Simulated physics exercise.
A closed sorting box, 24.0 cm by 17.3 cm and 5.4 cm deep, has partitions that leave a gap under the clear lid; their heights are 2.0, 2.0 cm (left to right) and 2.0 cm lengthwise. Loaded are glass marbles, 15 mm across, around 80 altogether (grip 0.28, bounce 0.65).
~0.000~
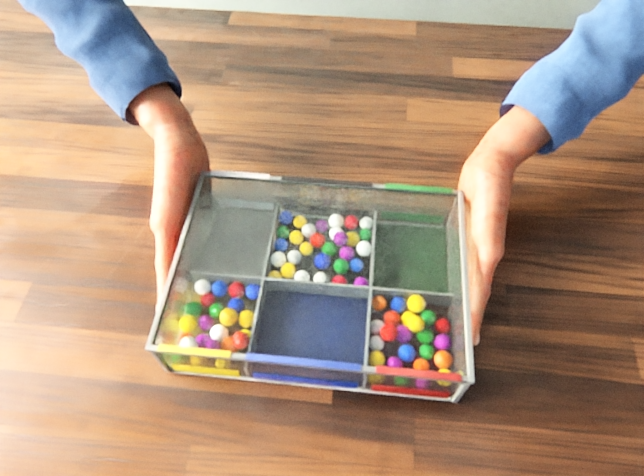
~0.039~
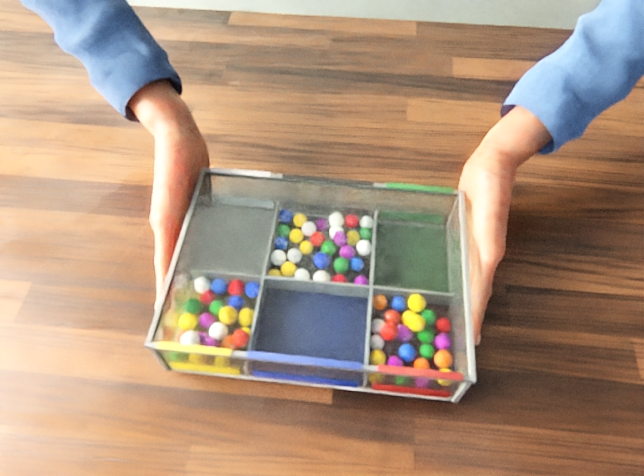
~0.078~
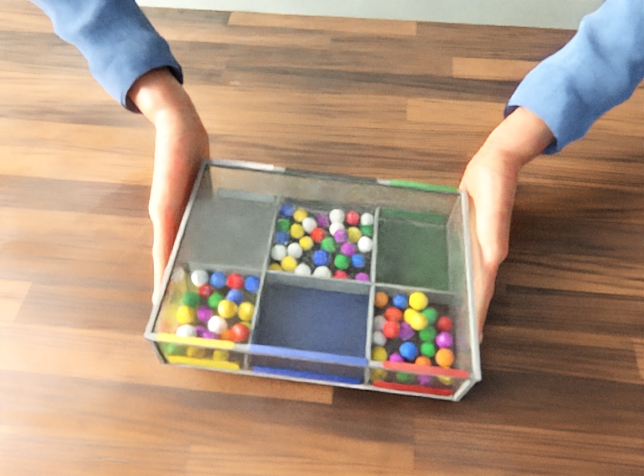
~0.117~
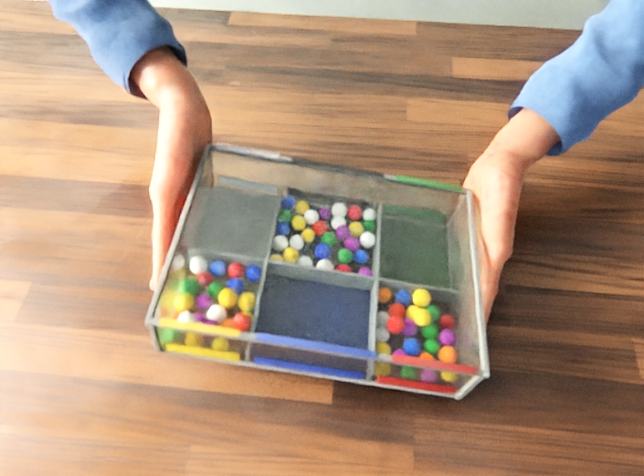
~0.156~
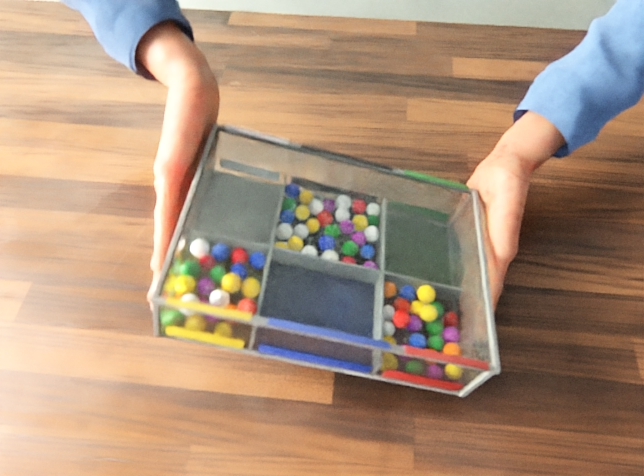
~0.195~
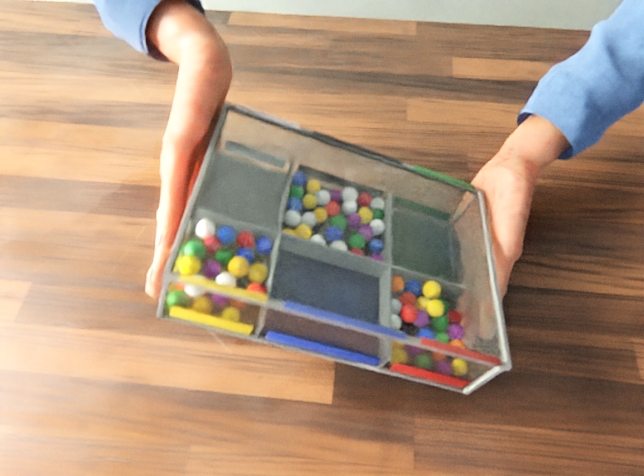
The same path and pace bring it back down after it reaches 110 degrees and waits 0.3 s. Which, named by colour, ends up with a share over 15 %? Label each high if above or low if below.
Red: High; blue: Low; green: High; yellow: Low; white: Low; black: Low.
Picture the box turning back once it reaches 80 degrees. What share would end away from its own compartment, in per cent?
Near 70 in a hundred, I think.
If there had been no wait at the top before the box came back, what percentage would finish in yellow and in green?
Then, in per cent: Yellow 0; green 70.
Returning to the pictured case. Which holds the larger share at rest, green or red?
Result: Green has more.
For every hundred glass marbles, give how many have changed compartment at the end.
75 %.
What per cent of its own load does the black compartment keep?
Some 0 percent.
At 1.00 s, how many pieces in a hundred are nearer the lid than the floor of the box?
Roughly 80 per cent.
After 1.00 s, tilt 110 degrees; red 35 %, green 55 %, black 10 %.
After 1.54 s, tilt 59 degrees; red 30 %, green 70 %.
After 2.14 s, tilt 0 degrees; red 30 %, green 70 %.
By 2.7 s all is still; red 30 %, blue 0 %, green 70 %, yellow 0 %, white 0 %, black 0 %.
